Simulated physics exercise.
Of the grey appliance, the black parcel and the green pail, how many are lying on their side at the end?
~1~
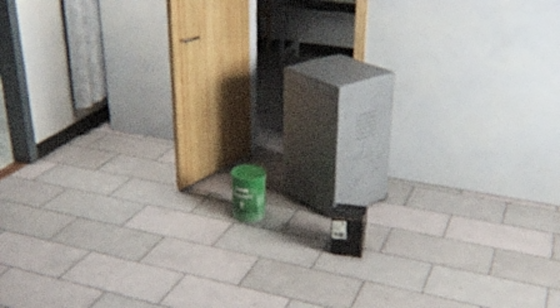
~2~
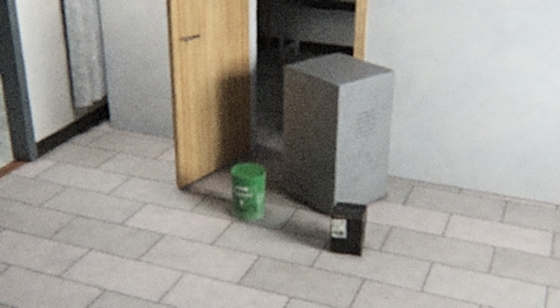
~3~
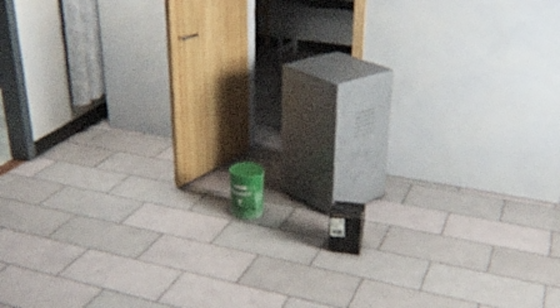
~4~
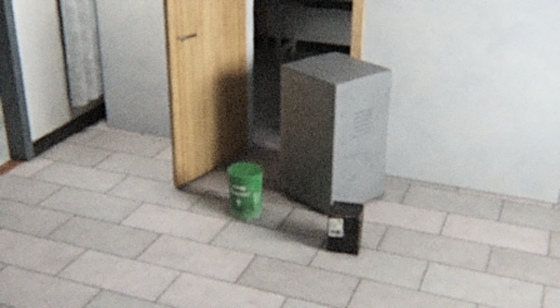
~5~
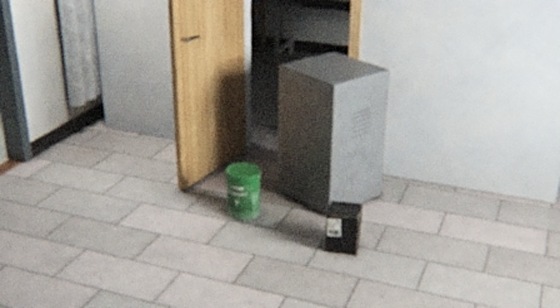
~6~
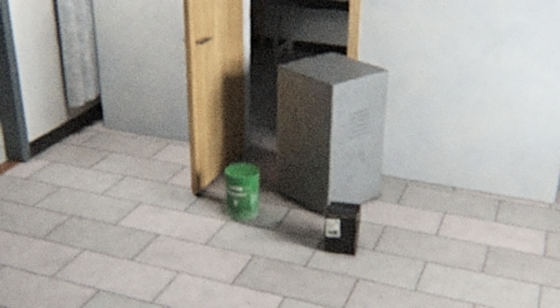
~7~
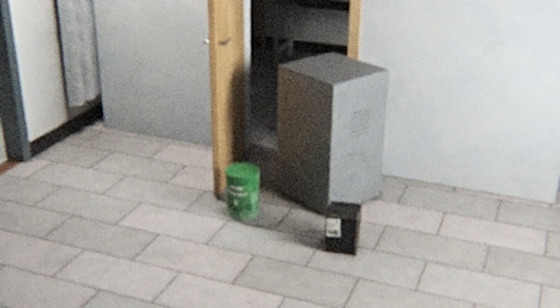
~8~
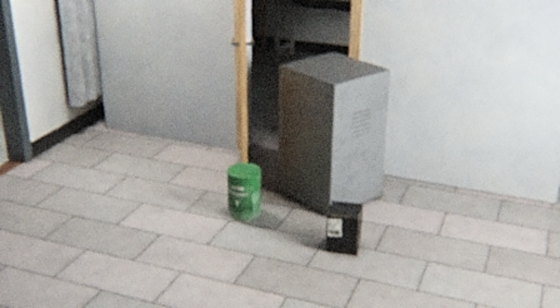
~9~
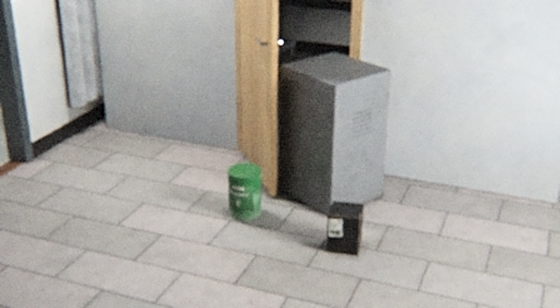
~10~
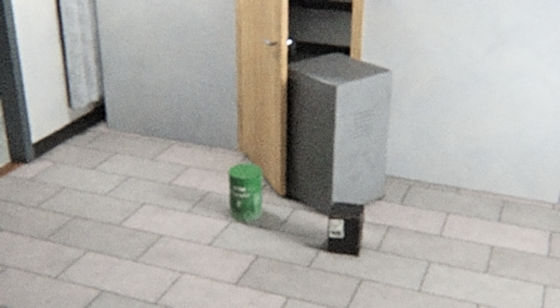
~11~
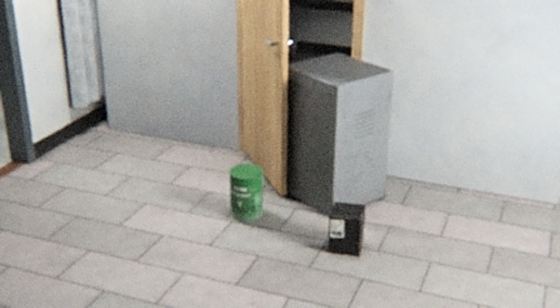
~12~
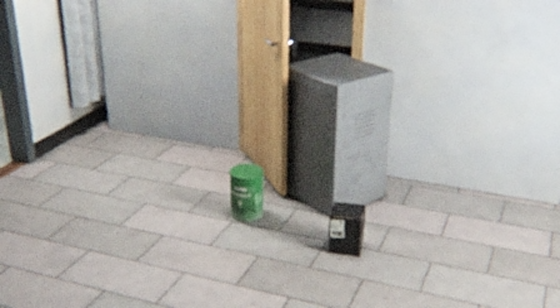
None of them are. The appliance, the parcel and the pail all still stand upright when the door comes to rest.
